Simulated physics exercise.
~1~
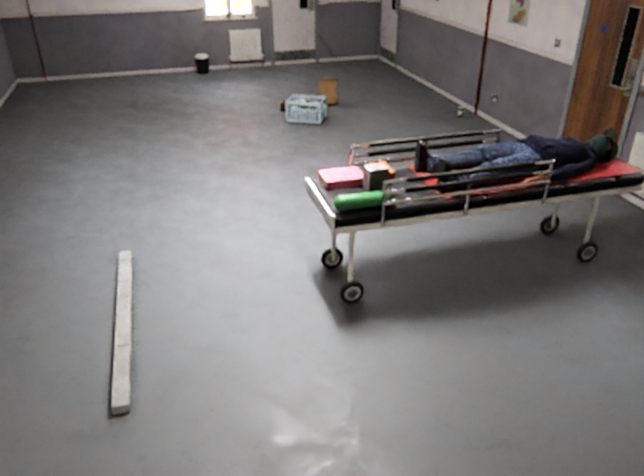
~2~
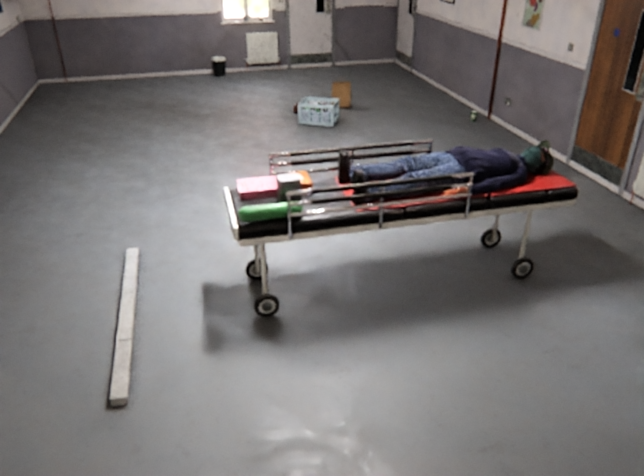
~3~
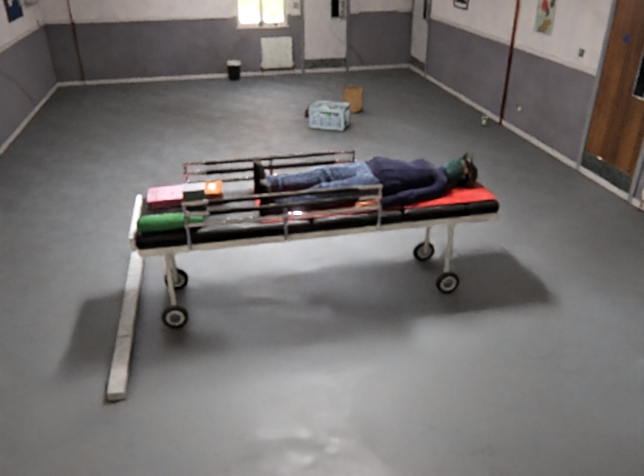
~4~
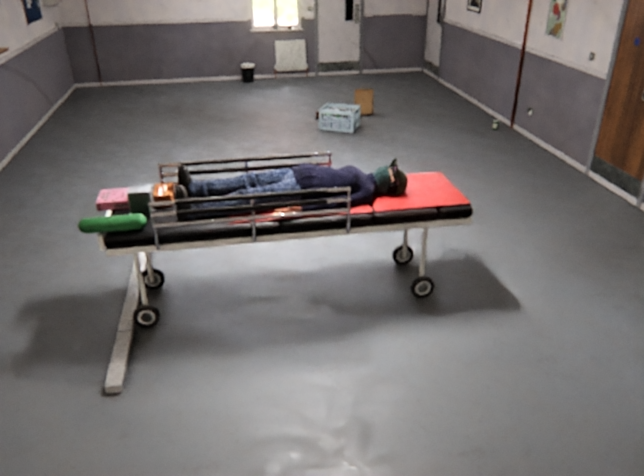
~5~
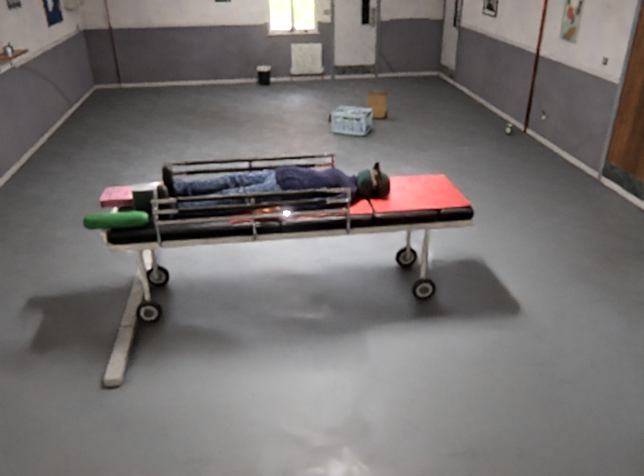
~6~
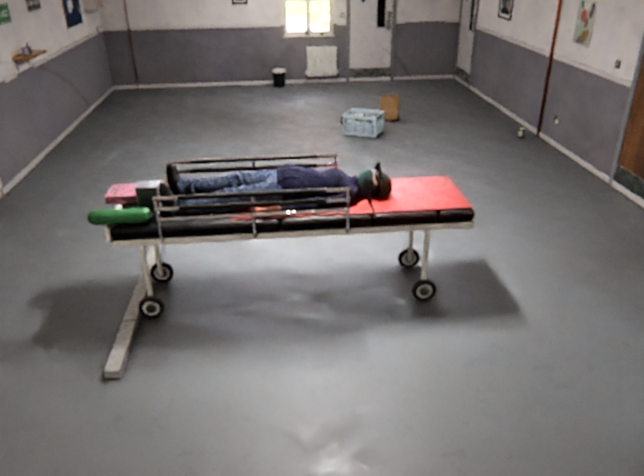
A wheeled stretcher rolls left to a sill and stops, its limp person sliding footward.
